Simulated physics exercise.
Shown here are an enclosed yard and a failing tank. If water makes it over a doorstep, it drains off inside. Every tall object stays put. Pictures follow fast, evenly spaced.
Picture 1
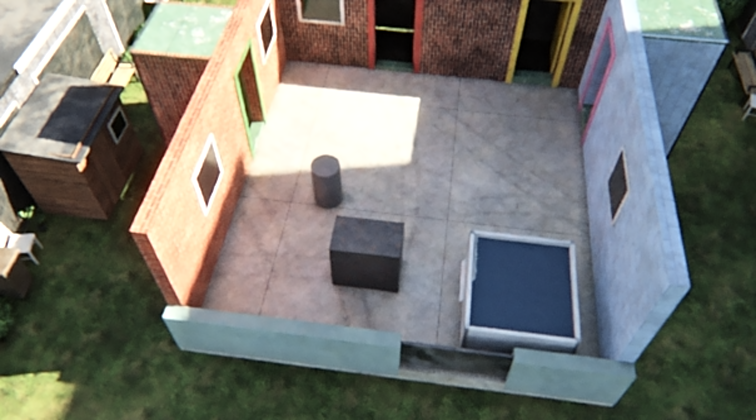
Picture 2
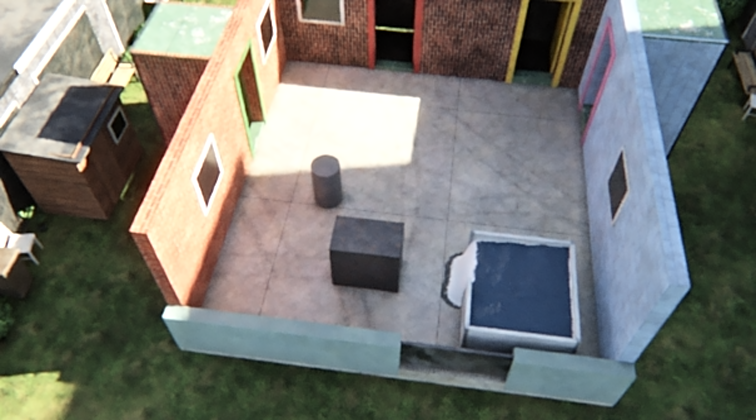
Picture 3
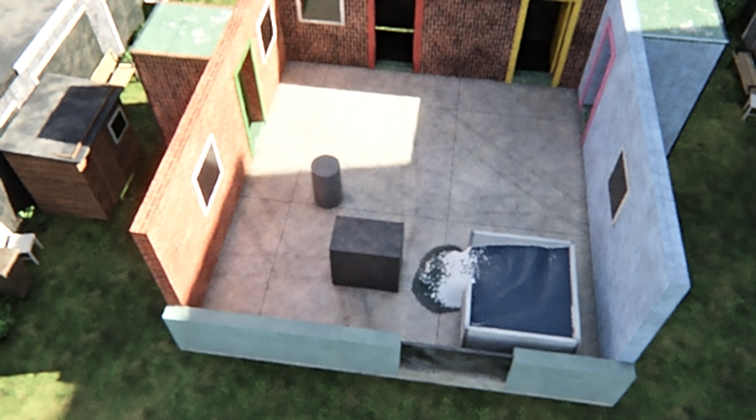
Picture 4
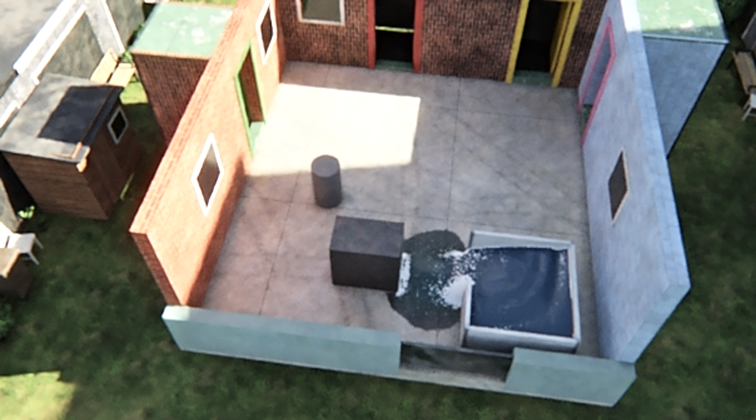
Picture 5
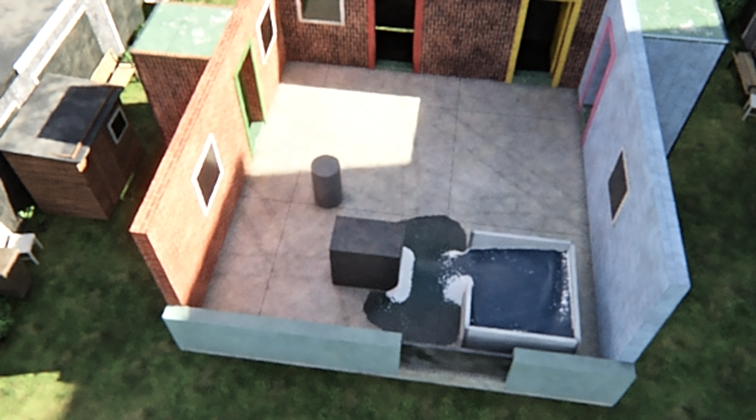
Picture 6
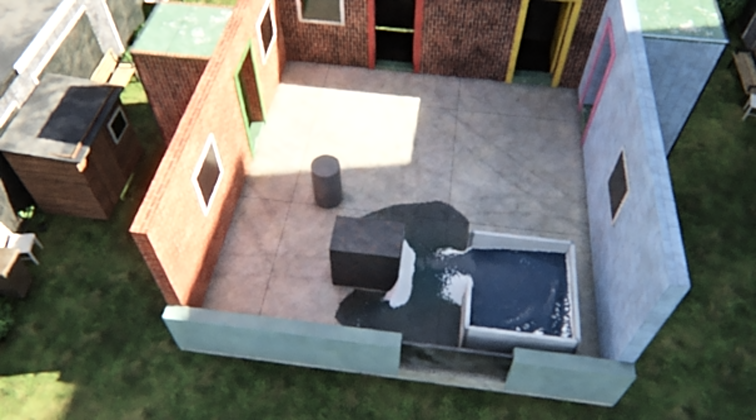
In a walled yard with a dark block and a cylinder, water bursts from the left side of a square tank, spreads left across the paved floor, meets the block and flows around it as the tank's level drops.
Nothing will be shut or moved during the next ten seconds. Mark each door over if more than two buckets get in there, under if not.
Pink door - under; green door - under; red door - under; yellow door - under.
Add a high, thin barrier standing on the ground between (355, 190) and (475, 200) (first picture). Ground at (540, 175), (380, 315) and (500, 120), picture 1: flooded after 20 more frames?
Results in sequence: Bone-dry / swamped / bone-dry.
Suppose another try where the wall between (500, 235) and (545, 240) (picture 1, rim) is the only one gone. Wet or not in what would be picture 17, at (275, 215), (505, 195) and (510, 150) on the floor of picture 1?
Untouched, submerged, submerged.
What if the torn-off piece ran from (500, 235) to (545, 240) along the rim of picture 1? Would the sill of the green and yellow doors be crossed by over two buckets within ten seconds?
Taking them in order, the green one misses the mark, then the yellow one beats the mark.
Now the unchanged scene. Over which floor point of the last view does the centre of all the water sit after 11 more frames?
My pick is pixel (435, 276).
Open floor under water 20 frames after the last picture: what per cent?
Roughly 65 %.
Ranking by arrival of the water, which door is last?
That would be the pink-painted one.
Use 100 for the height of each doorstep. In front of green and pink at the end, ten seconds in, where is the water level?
Estimate, in order: 40 and 40 percent.
A moment on, water covers 20 % of the floor; the pink door not reached, the green door not reached, the red door not reached, the yellow door not reached.
Next, water covers 40 % of the floor; the pink door not reached, the green door not reached, the red door not reached, the yellow door not reached.
Then, water covers 65 % of the floor; the pink door not reached, the green door wet at the sill, nothing in, the red door wet at the sill, nothing in, the yellow door not reached.
Later, water covers 75 % of the floor; the pink door not reached, the green door wet at the sill, nothing in, the red door under two buckets in, the yellow door wet at the sill, nothing in.
In the end, water covers 95 % of the floor; the pink door wet at the sill, nothing in, the green door wet at the sill, nothing in, the red door under two buckets in, the yellow door wet at the sill, nothing in.
